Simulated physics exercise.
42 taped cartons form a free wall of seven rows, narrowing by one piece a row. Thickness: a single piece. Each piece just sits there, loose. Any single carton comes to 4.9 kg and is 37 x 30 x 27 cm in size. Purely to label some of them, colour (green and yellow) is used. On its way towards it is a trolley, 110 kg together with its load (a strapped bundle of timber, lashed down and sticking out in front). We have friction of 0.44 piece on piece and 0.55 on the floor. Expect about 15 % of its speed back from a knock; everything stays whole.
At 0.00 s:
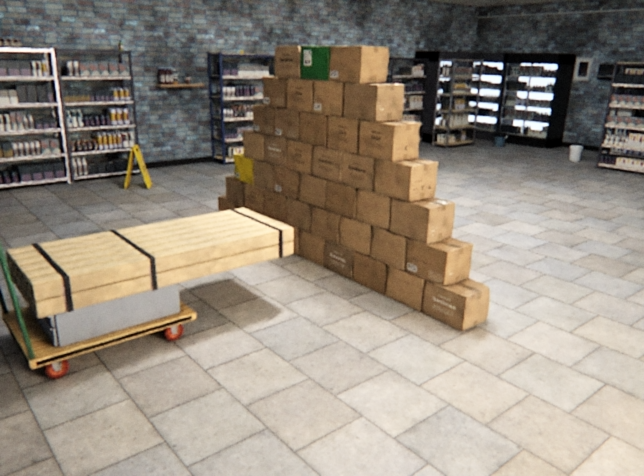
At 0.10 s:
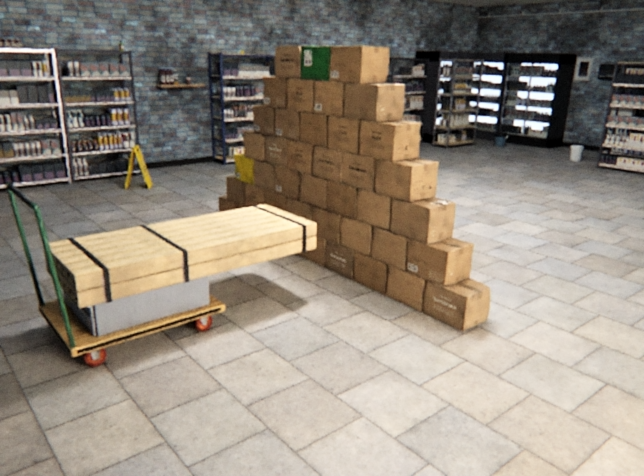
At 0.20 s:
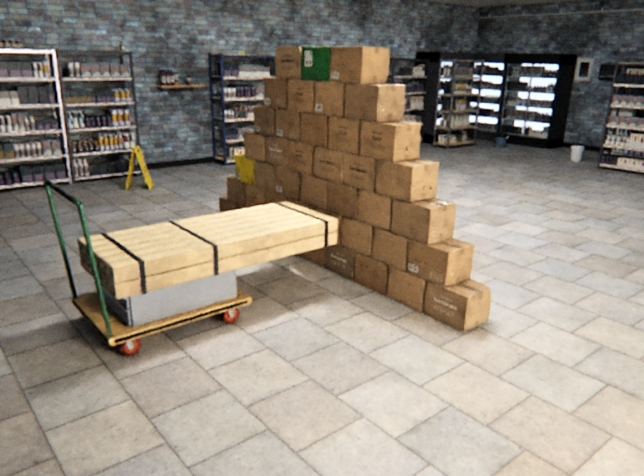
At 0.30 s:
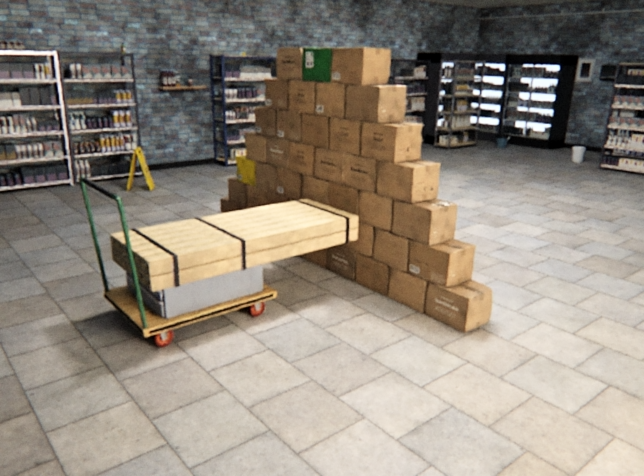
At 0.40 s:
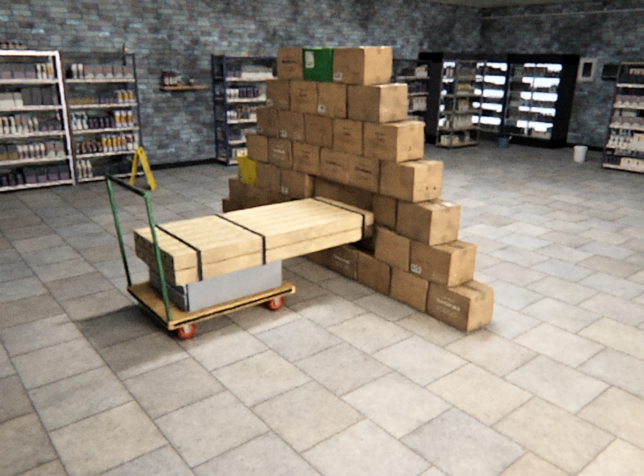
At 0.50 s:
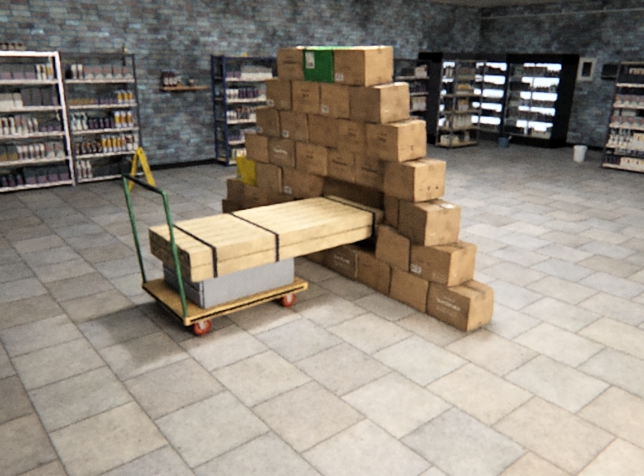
In a tiled store, a trolley strapped with long timber rolls right and pushes into a stepped cardboard box wall, shifting several boxes.
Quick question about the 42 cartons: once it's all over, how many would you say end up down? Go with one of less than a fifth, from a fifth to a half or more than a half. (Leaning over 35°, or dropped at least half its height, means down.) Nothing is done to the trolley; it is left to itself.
I'd say more than half.
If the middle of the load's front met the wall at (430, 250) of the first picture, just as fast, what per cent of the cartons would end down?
Roughly 10 per cent would be down.
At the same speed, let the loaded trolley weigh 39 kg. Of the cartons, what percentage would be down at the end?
Estimate: Some 0 per cent down.
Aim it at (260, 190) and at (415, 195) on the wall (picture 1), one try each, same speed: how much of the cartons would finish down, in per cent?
You'd see about 20 per cent down, then about 20 per cent.
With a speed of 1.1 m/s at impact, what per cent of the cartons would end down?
About 0%.
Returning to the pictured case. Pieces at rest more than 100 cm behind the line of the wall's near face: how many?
Around 18 of the pieces.
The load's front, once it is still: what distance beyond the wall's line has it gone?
It ends up roughly 45 cm beyond.
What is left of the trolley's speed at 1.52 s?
0.0 m/s.
Around 0.96 s, load 44 cm past the wall's line, still rolling; 3 of the 42 cartons down; green carton displaced 23 cm; yellow carton displaced 35 mm.
Around 1.52 s, load 47 cm past the wall's line, still rolling; 16 of the 42 cartons down; green carton tipped 24°, 18 cm lower; yellow carton displaced 35 mm.
Around 2.06 s, load 47 cm past the wall's line, stopped; 25 of the 42 cartons down; green carton on its side; yellow carton displaced 35 mm.
Finally (3.7 s), load 47 cm past the wall's line, stopped; 25 of the 42 cartons down; green carton upside down; yellow carton displaced 35 mm. That is 60 per cent. Seen by the last camera, middles, green carton near (483, 202), yellow carton near (256, 169).
